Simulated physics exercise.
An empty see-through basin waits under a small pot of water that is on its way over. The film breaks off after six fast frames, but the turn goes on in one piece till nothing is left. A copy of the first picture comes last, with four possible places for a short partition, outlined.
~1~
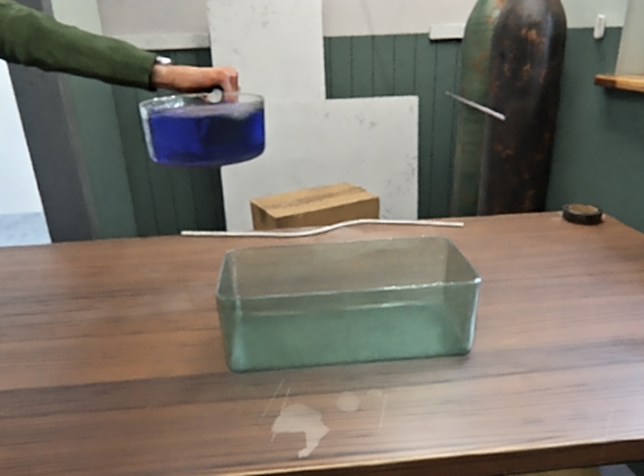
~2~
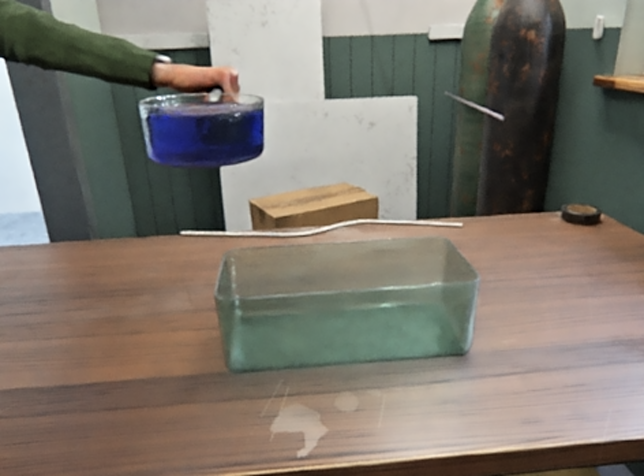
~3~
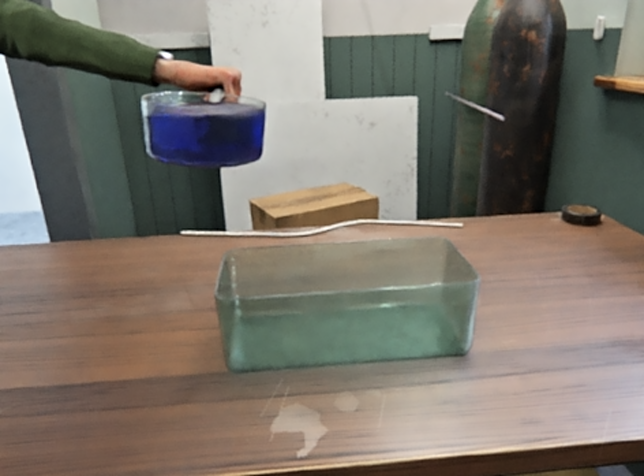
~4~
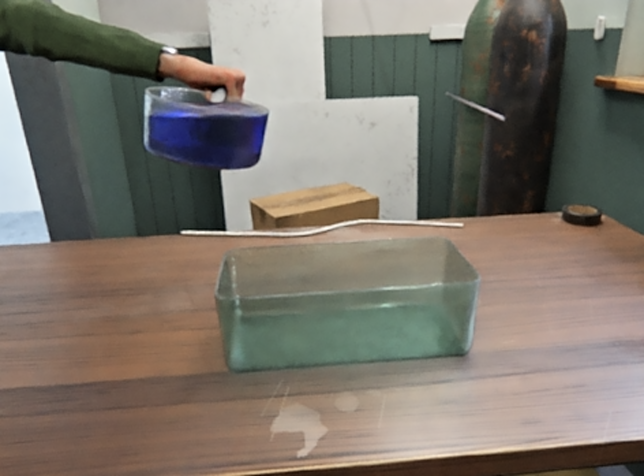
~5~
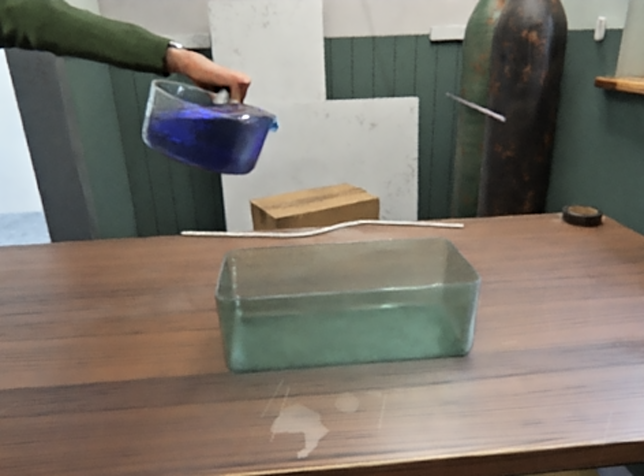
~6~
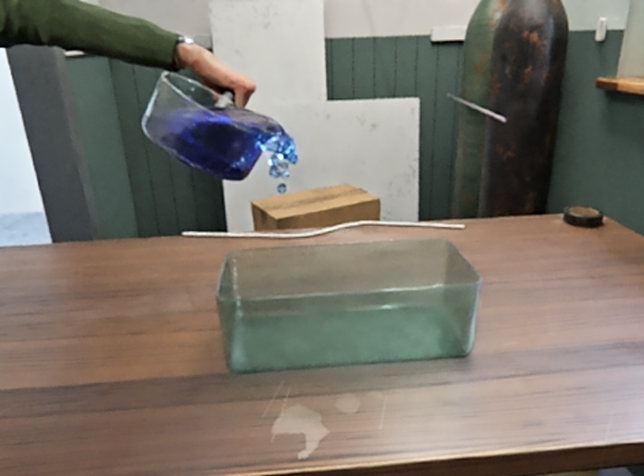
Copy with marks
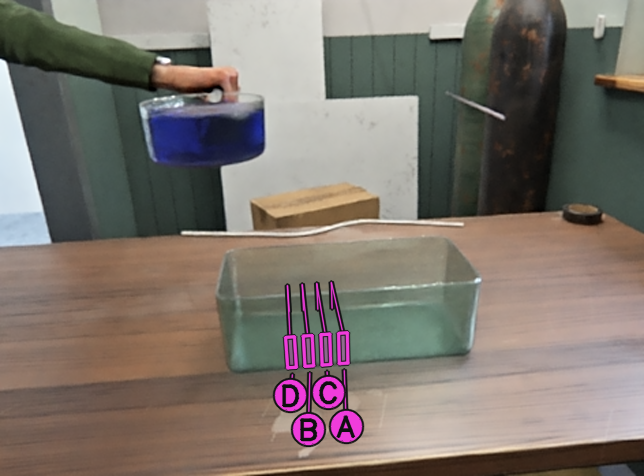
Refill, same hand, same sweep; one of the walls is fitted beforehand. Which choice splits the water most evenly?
Choose A.
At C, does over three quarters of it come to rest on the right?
No.
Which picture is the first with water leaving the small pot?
Picture 5.
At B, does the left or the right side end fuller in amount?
The right side.
In magenta, A at (344, 370); B at (309, 372); C at (327, 371); D at (292, 374).
If A is chosen, about 46 % ends left of the wall and 52 % right of it.
If B is chosen, about 21 % ends left of the wall and 77 % right of it.
If C is chosen, about 30 % ends left of the wall and 68 % right of it.
If D is chosen, about 9 % ends left of the wall and 90 % right of it.
